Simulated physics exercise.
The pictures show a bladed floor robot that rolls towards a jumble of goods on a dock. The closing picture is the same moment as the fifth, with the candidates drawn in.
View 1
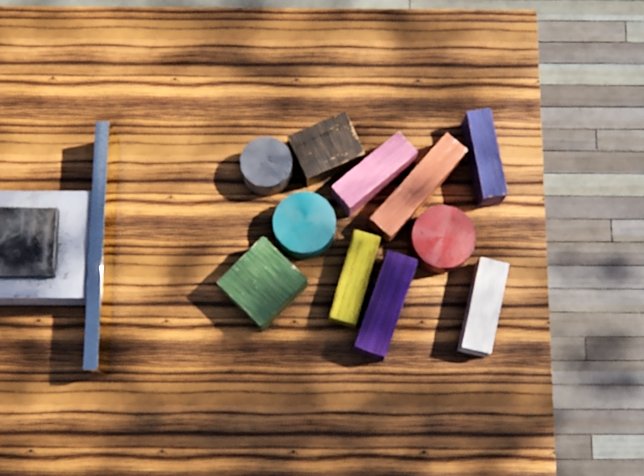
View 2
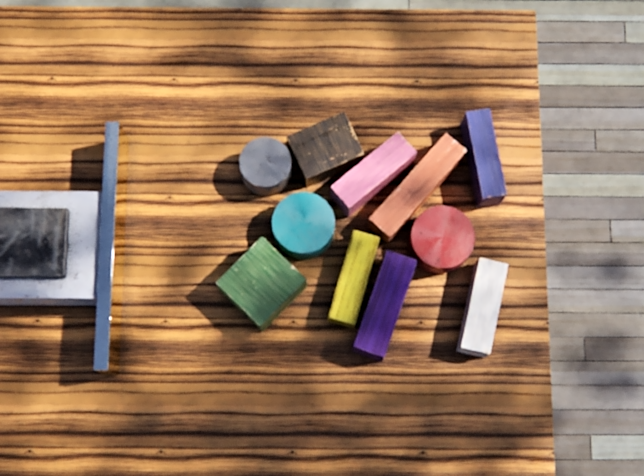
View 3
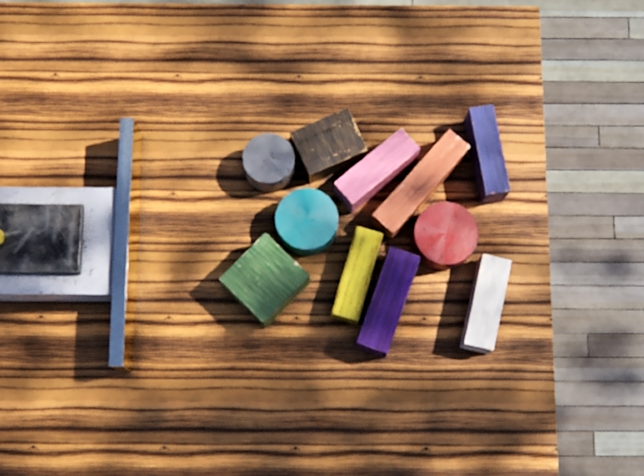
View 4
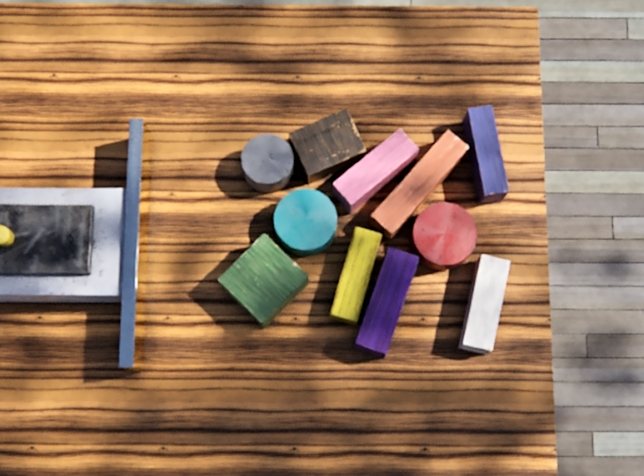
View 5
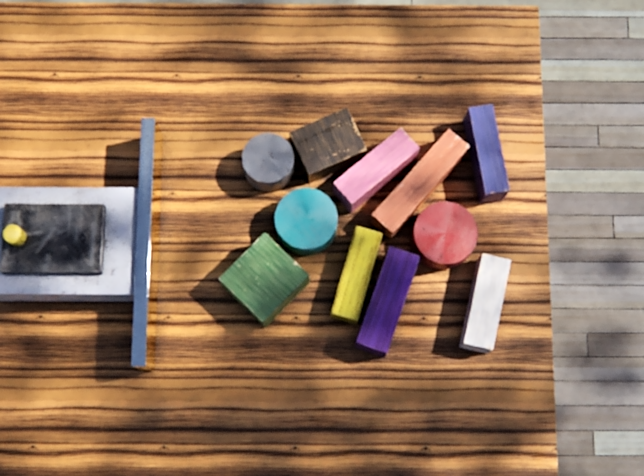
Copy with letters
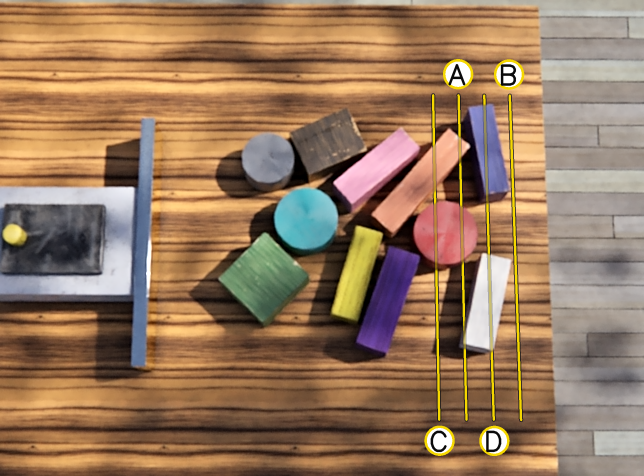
On a wood-grained dock beside grey planking, a robot with a wide upright blade sits at the left, facing a jumble of coloured bars, round canisters and crates. The robot rolls slowly to the right, narrowing the gap and bringing a yellow knob on its dark top into view, while the goods stay still.
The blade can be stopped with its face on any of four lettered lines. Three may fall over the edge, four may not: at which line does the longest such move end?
C is the last line within the limit.
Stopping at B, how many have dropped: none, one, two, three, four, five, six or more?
Six or more.
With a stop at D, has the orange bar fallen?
Yes.
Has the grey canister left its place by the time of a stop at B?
Yes.
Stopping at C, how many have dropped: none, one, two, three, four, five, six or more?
In all, three.
On the copy, A at (462, 252); B at (515, 253); C at (436, 252); D at (489, 252).
On C. First, robot (167, 239); black crate (339, 144); grey canister (285, 163).
Then, robot (273, 240); blue bar (494, 149); white bar (497, 305).
Finally, robot (354, 240); blue bar over the edge; white bar over the edge; three fallen.
By contrast, A drops five; B drops nine; D drops seven.
